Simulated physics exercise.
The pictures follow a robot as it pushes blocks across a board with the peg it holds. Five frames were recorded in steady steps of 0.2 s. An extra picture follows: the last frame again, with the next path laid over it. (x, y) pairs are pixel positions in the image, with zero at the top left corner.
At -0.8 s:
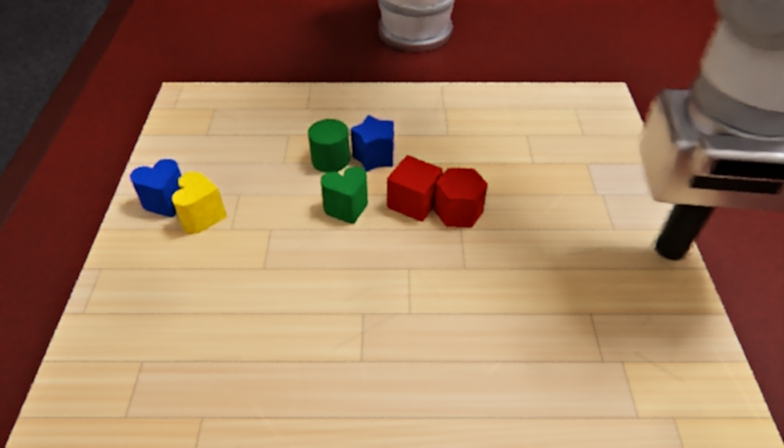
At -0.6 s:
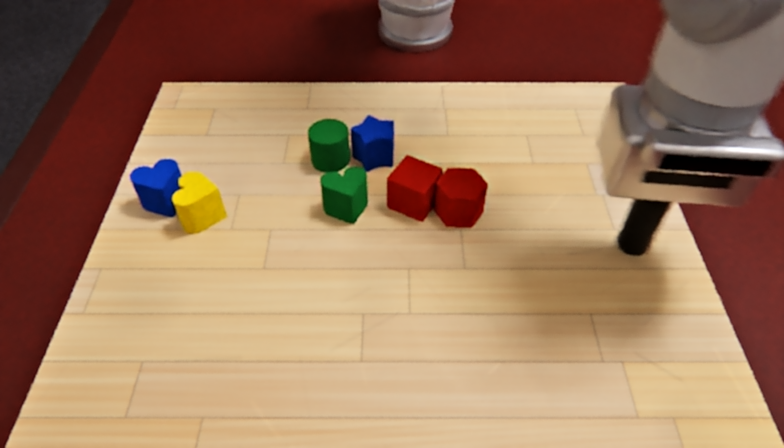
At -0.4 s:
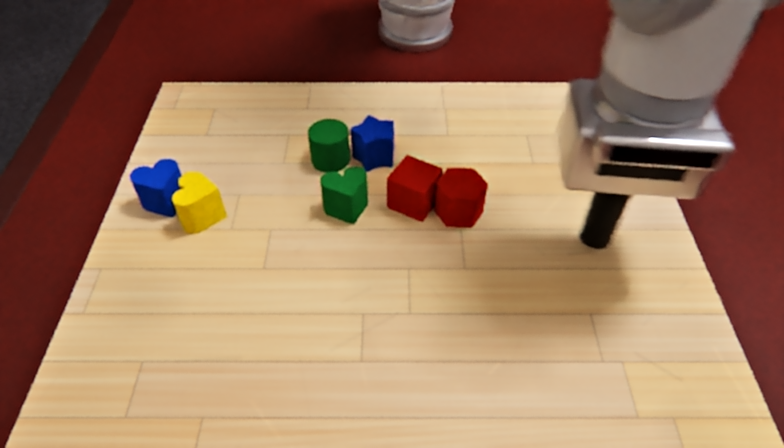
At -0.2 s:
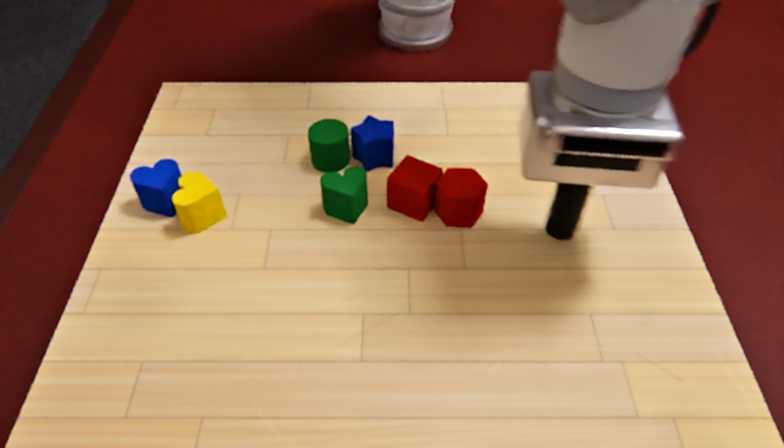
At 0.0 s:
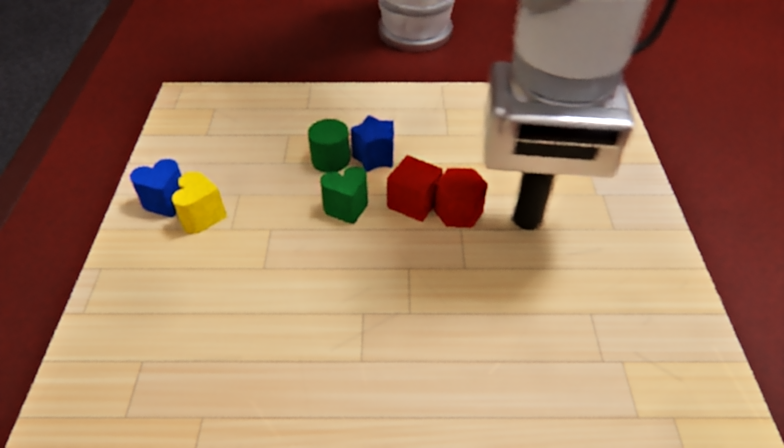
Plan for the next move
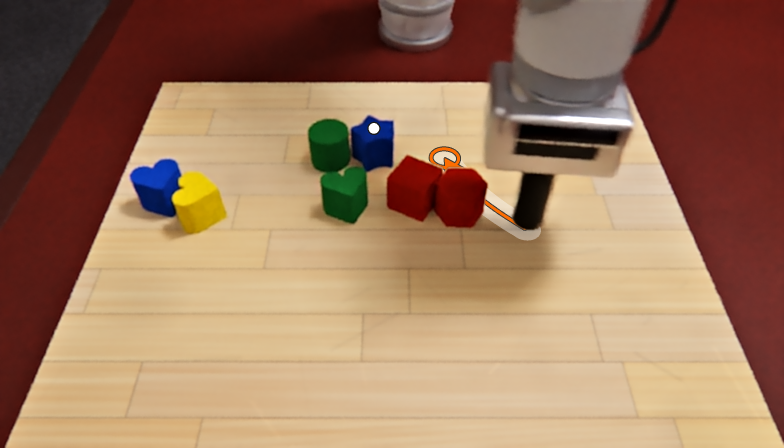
A pale wooden board on a dark red surface is seen from above at an angle by a still camera. A blue heart and a yellow heart sit at left, a green cylinder, blue star and green heart near the upper middle, and a red cube and hexagonal block beside them. From the right, a silver-and-white robot arm moves its black peg steadily left toward the motionless red blocks.
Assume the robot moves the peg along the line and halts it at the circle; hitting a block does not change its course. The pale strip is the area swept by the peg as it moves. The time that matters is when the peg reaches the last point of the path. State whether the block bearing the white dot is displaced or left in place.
Still in place.
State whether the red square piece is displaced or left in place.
It travels a centimetre or more.
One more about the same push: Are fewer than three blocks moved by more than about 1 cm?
I believe so.
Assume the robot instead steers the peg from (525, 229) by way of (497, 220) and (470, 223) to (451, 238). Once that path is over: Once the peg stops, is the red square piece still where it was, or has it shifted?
It will end up elsewhere.
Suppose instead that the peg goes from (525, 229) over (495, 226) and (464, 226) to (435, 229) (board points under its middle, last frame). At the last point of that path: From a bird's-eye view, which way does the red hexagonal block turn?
Looking down on the board, it turns clockwise.
Drawn move, from (525, 229) via (491, 206) and (464, 183), ending at (445, 158); the dot is on the blue star-shaped block.
What follows on the original path. One third of the way, peg at (492, 196); red square piece at (410, 173); red hexagonal block at (455, 180).
Two thirds of the way, peg at (465, 173); red square piece at (392, 173), turned 25° anticlockwise; red hexagonal block at (436, 169), turned 25° anticlockwise.
At the end, peg at (446, 148); blue star-shaped block still; red square piece at (392, 173), turned 25° anticlockwise; red hexagonal block at (436, 169), turned 25° anticlockwise.
